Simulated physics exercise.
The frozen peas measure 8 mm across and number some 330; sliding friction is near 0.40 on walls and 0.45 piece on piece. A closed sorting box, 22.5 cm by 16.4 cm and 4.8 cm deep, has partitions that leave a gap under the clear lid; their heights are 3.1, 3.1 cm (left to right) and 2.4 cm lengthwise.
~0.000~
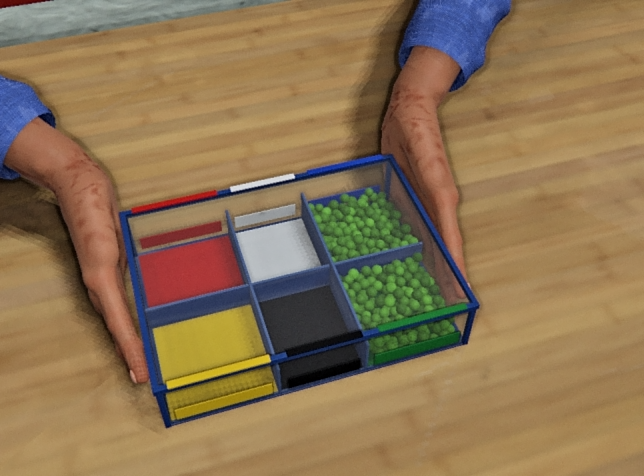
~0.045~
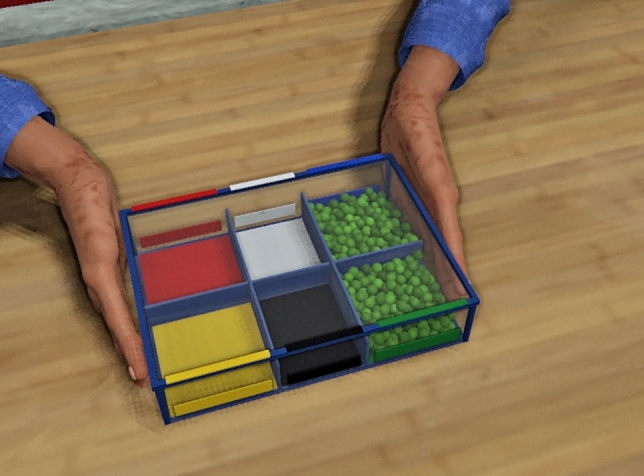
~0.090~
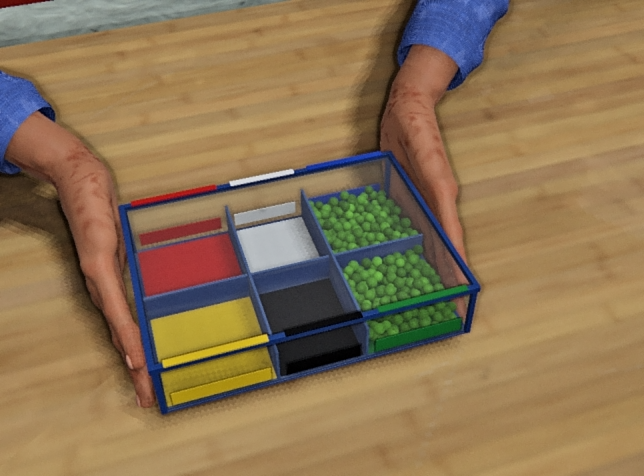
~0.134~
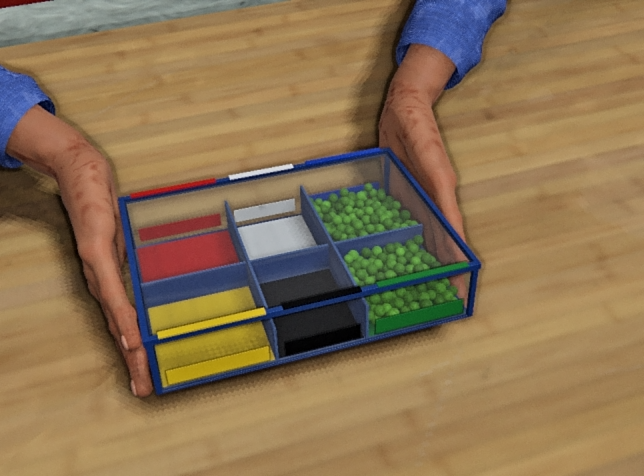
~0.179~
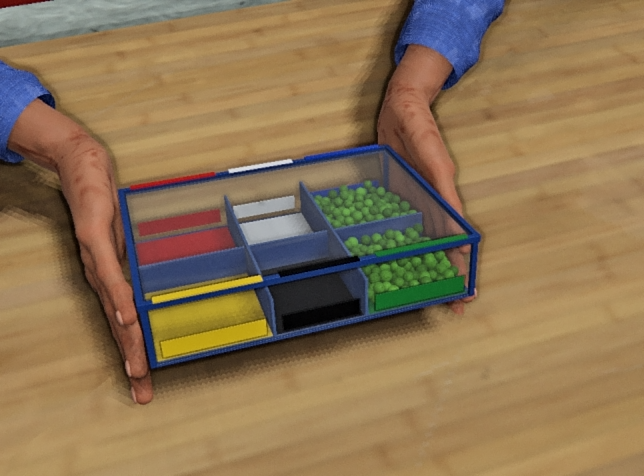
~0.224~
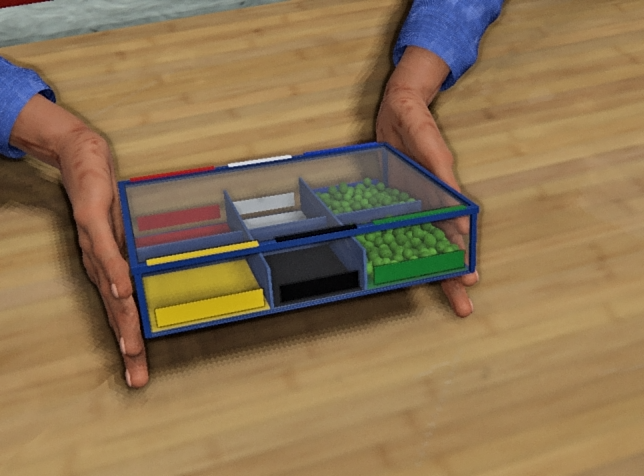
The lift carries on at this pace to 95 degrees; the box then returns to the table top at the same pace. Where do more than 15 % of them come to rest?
Red compartment: Under; blue compartment: Over; green compartment: Under; yellow compartment: Under; white compartment: Under; black compartment: Under.
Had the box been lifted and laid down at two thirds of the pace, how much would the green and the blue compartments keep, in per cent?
Green 10; blue 85.
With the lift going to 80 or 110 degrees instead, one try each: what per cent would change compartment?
About 30 and 40 per cent.
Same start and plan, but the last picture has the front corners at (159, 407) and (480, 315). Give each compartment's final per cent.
Red 0; blue 5; green 80; yellow 0; white 0; black 10.
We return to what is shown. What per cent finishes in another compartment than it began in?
About 40 per cent.
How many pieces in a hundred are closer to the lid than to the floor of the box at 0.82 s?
Roughly 60 per cent.
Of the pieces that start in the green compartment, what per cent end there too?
Roughly 10 per cent.
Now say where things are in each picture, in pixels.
Box tilt 0 degrees, front corners at (158, 388) and (472, 304); blue 55 %, green 45 %, in the first picture.
Box tilt 1 degrees, front corners at (157, 383) and (472, 300), in the second picture.
Box tilt 5 degrees, front corners at (154, 367) and (473, 287), lowest corner right back, in the third picture.
Box tilt 11 degrees, front corners at (149, 339) and (474, 264), lowest corner right back, in the fourth picture.
Box tilt 17 degrees, front corners at (143, 305) and (473, 237), lowest corner right back, in the fifth picture.
Box tilt 24 degrees, front corners at (138, 268) and (472, 209), lowest corner right back; blue 55 %, green 45 %. The box's pace is about 145 degrees a second, in the sixth picture.
After 0.82 s, tilt 93 degrees; blue 75 %, green 25 %.
After 1.21 s, tilt 39 degrees; blue 90 %, green 5 %, white 5 %.
After 1.69 s, tilt 0 degrees; blue 90 %, green 5 %, white 5 %.
At rest (2.1 s), red 0 %, blue 90 %, green 5 %, yellow 0 %, white 5 %, black 0 %.
